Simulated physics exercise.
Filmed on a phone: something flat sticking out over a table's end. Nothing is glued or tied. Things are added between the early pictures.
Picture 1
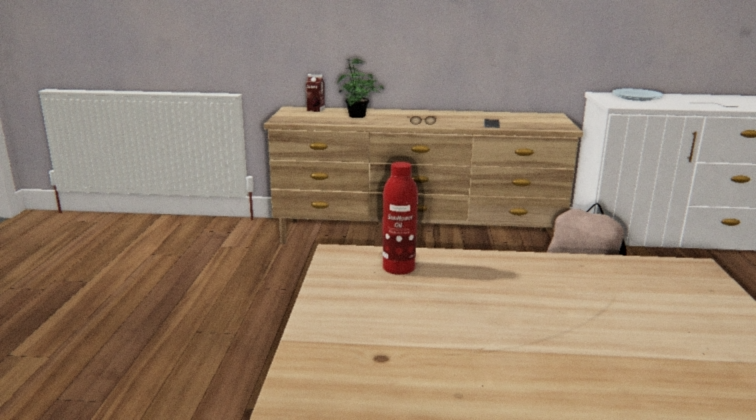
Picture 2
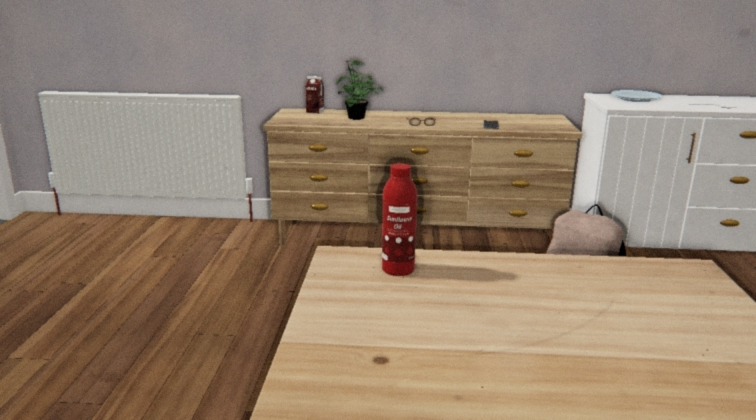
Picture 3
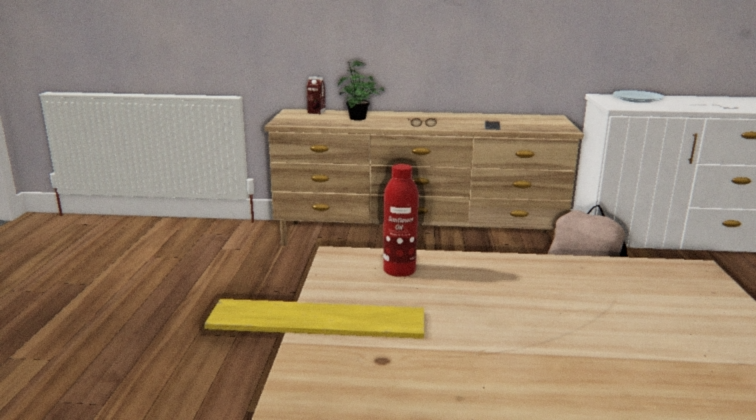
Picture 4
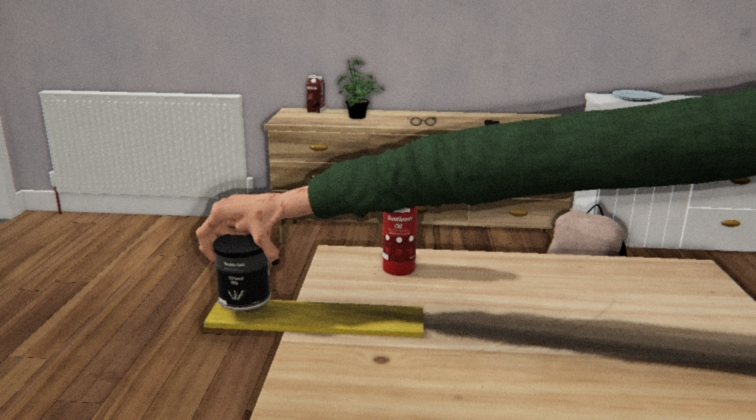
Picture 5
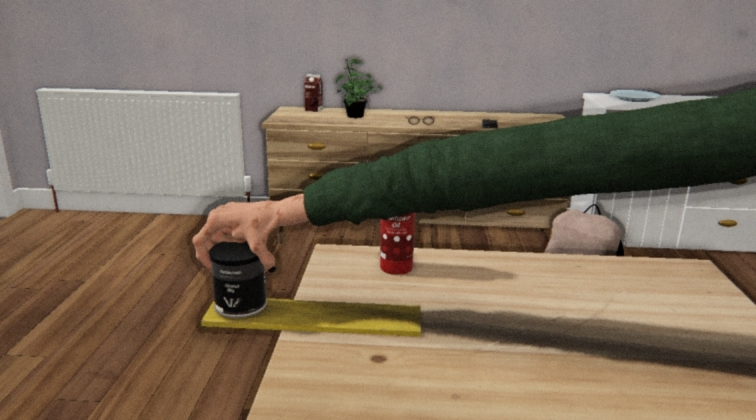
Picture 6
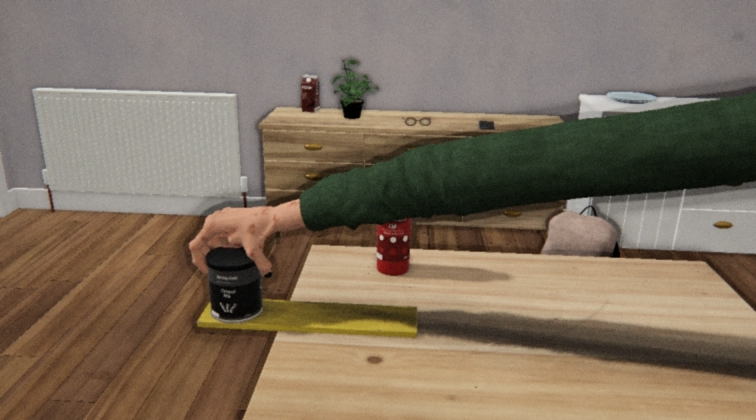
In a room with drawers and a white radiator along the wall, a red bottle stands on a wooden table. A yellow plank then appears, sticking out past the table's left end. A green-sleeved arm reaches in from the right and lowers a black tin onto the plank's outer end, keeping hold of it.
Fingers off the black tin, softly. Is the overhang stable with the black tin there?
In the end the plank goes over.
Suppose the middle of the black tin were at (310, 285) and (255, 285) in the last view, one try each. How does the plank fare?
First, it stays on the table; second, it tips off the edge.
Then, 0.50 s on from there, yellow plank and black tin now down on the floor or falling.
Then, 0.70 s on from there, things are still on the move.
Then, 0.90 s on from there, as before.
In the end, down on the floor or falling, yellow plank and black tin; red bottle unmoved. The plank comes down.
